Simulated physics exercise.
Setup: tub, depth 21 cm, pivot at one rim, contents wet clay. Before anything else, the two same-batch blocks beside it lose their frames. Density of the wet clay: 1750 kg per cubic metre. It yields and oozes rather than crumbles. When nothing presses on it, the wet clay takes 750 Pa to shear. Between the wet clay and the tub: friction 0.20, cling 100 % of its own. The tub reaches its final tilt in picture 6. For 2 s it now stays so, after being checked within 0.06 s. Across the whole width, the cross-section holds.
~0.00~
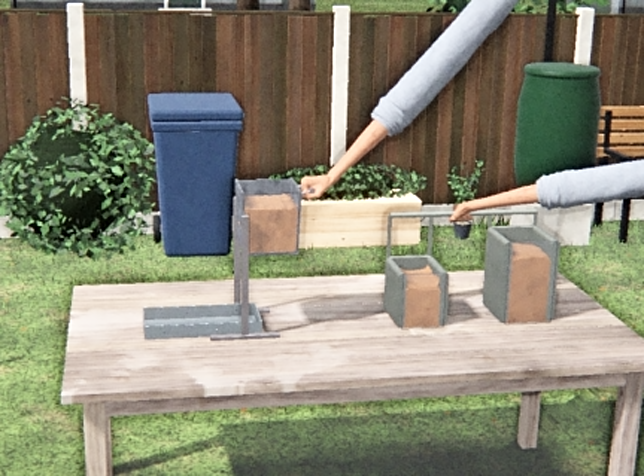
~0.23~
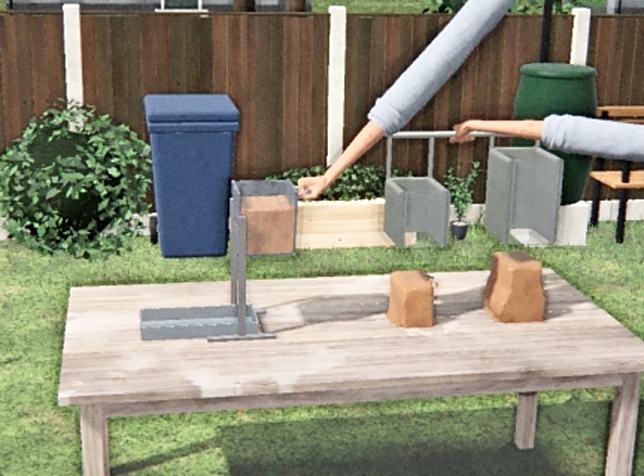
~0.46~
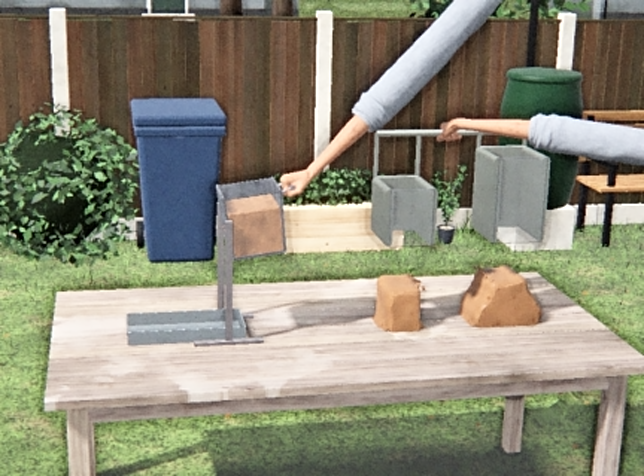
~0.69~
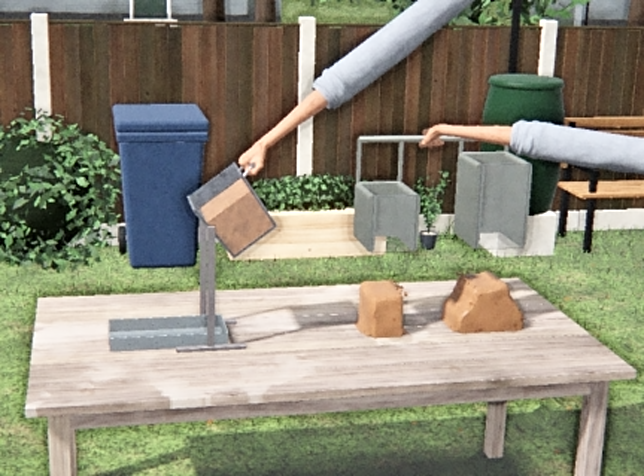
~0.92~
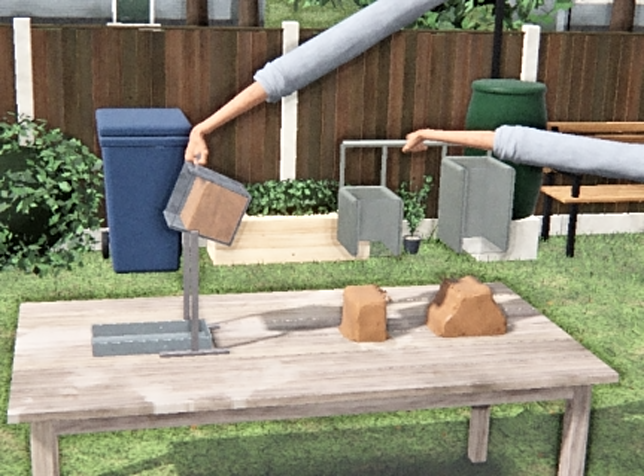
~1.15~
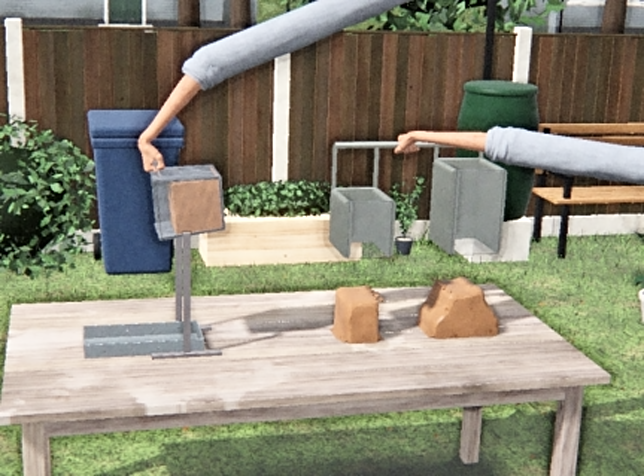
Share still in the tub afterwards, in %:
Around 100 %.
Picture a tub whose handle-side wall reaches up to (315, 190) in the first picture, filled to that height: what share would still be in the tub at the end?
45 %.
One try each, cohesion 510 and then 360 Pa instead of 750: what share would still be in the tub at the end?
Try one gives 65 per cent, try two gives 55 per cent.
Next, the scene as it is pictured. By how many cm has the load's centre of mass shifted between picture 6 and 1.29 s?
Distance: About 0 cm.
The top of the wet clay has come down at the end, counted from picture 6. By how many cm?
About 0 cm.
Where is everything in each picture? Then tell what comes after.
In the first frame, handle-side rim at (299, 192), tilt 0 degrees; top of the wet clay at (292, 208); blocks stand 16 cm, 26 cm (left to right).
In the second frame, handle-side rim at (296, 193), tilt 0 degrees; top of the wet clay at (289, 209); blocks stand 16 cm, 22 cm (left to right).
In the third frame, handle-side rim at (279, 191), tilt 7 degrees; top of the wet clay at (276, 208); blocks stand 16 cm, 18 cm (left to right).
In the fourth frame, handle-side rim at (240, 176), tilt 36 degrees; top of the wet clay at (247, 192); blocks stand 16 cm, 18 cm (left to right).
In the fifth frame, handle-side rim at (192, 174), tilt 68 degrees; top of the wet clay at (206, 183); blocks stand 16 cm, 18 cm (left to right).
In the sixth frame, handle-side rim at (155, 183), tilt 95 degrees; top of the wet clay at (214, 180); blocks stand 16 cm, 18 cm (left to right).
After 1.29 s, the tub is at 95 degrees and holds 100 %.
After 1.46 s, the tub is at 95 degrees and holds 100 %.
After 1.63 s, the tub is at 95 degrees and holds 100 %.
After 1.80 s, the tub is at 95 degrees and holds 100 %.
After 3.15 s, at the end, the tub is at 95 degrees and holds 100 %.
